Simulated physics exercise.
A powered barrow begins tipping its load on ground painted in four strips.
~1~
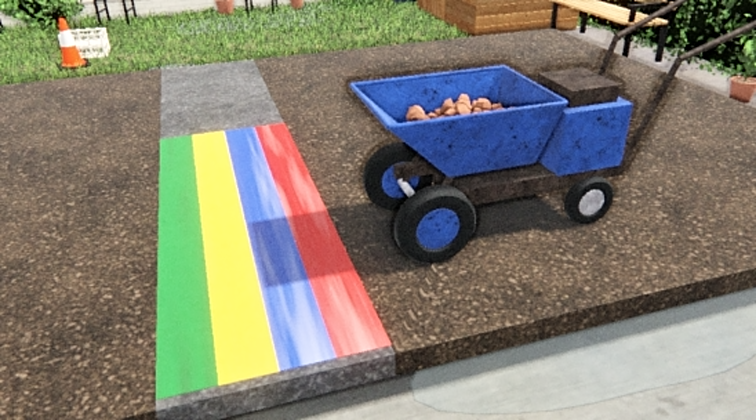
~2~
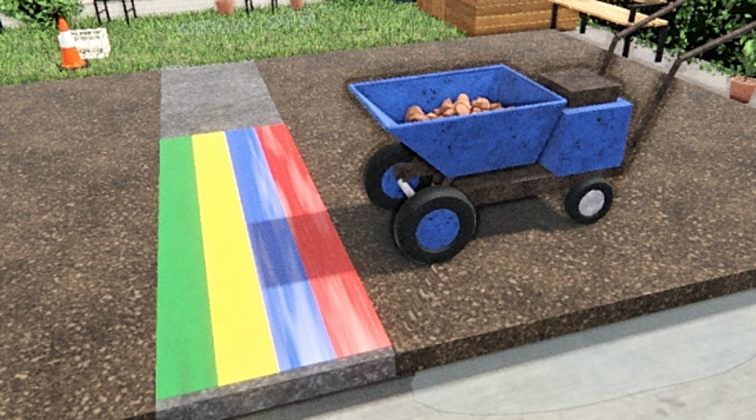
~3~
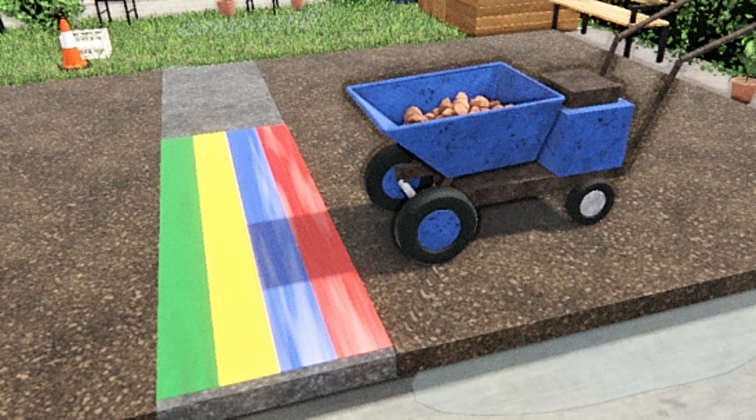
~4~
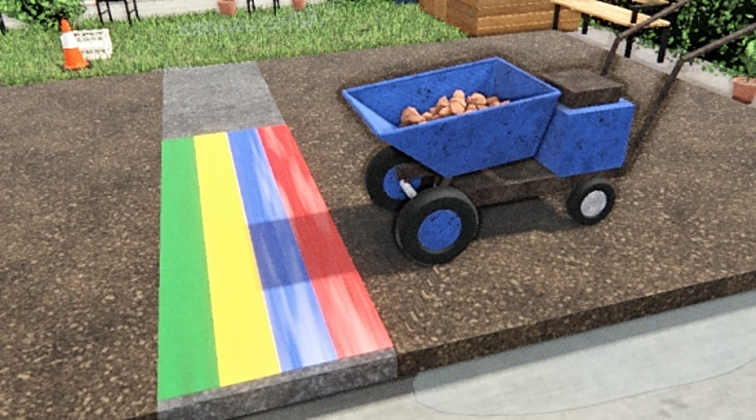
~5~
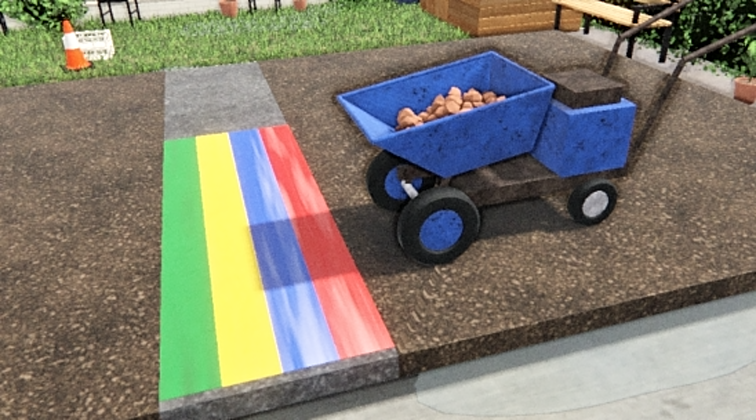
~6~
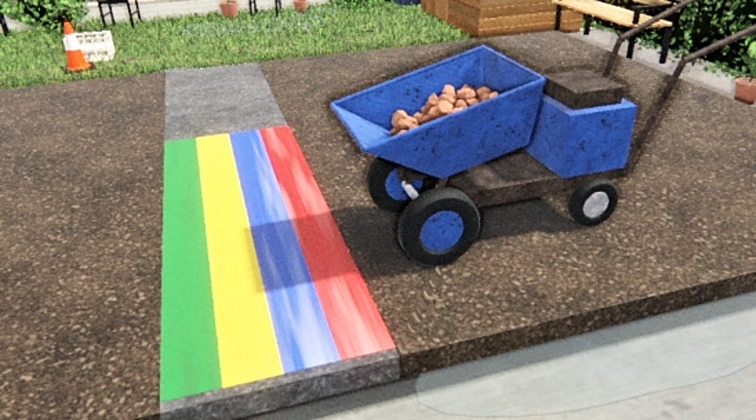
The blue skip of a barrow loaded with rubble tilts slightly toward the left.
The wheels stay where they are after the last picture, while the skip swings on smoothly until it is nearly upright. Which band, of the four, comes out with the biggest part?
The blue band comes out ahead.
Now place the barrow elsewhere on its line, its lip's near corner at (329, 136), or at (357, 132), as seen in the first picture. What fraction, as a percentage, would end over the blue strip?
About 0 and 30 per cent.
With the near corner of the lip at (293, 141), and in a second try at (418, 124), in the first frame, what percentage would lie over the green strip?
Result: Try 1 = 50 %, try 2 = 0 %.
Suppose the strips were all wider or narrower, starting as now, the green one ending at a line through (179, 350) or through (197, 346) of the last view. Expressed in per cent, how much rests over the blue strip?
Shares in order: Close to 40 %; close to 40 %.
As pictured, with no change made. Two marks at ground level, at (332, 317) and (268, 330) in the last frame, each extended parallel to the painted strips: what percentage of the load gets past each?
About 80 percent, then about 30 percent.
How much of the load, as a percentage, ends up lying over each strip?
Approximate shares - red strip 10, blue strip 45, yellow strip 25, green strip 5.
Just after the last frame, skip tipped well over; every one in the skip.
A moment on, skip tipped steeply; the larger part in the skip; about a tenth over the blue strip; just a few over the yellow strip.
Further on, skip tipped right over; about a tenth in the skip; about a tenth over the red strip; roughly half over the blue strip; roughly a quarter over the yellow strip; about a tenth over the green strip; just a few off the paint.
When it is over, skip tipped right over; about a tenth in the skip; about a tenth over the red strip; roughly half over the blue strip; roughly a quarter over the yellow strip; about a tenth over the green strip; just a few off the paint.
